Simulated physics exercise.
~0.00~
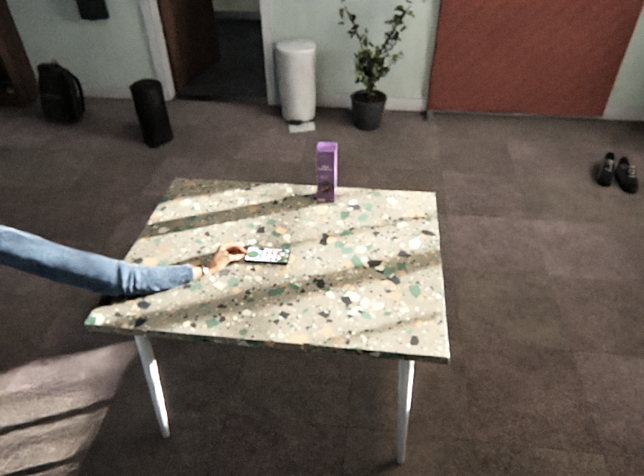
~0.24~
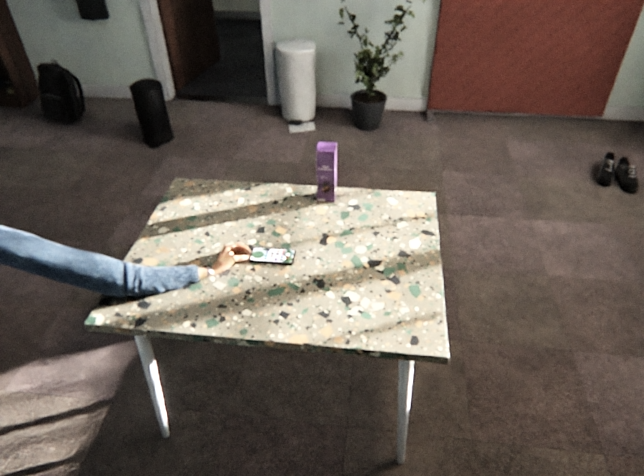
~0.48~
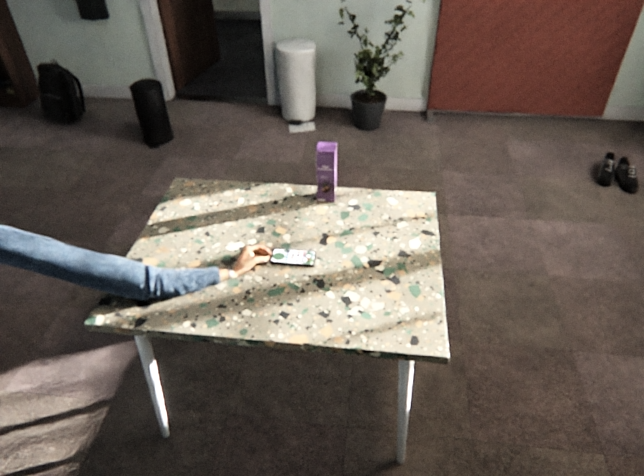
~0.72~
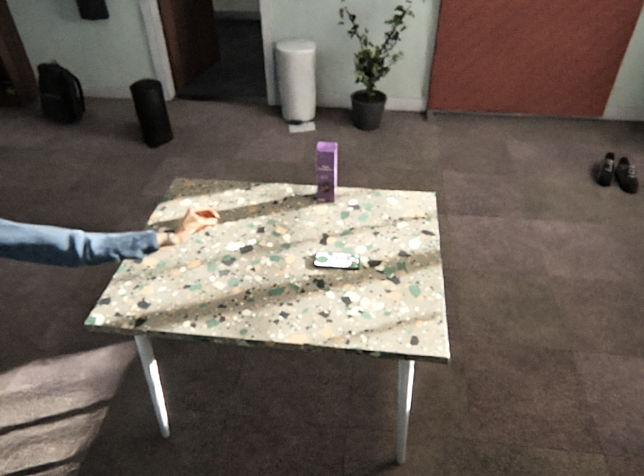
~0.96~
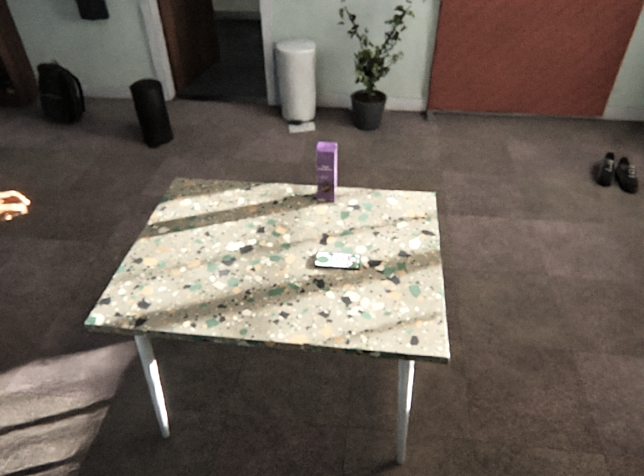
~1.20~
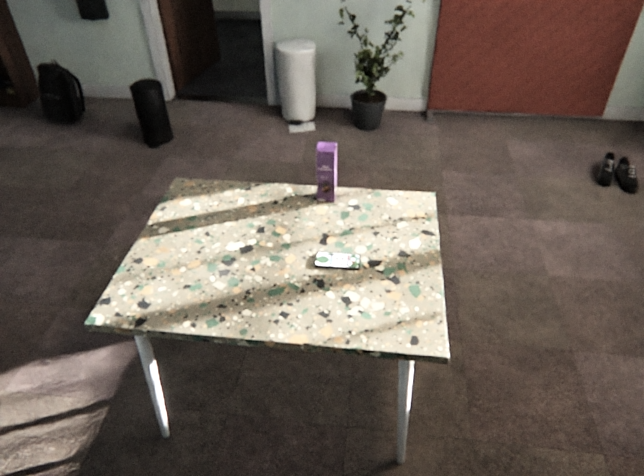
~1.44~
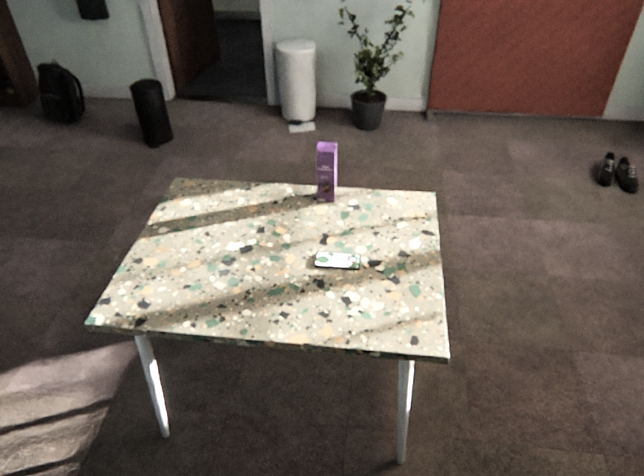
A black phone with a pale, shiny face lies near the middle of a speckled terrazzo table, seen from above and in front by a still camera in a dark-floored room. A purple carton stands at the table's far edge, with a white bin, a potted plant, a reddish panel and dark shoes beyond. An arm in a blue sleeve reaches in from the left and slides the phone a short way to the right. The hand lets go, draws back and leaves at the left. The phone stays on the table, right of where it began, and the carton never moves.
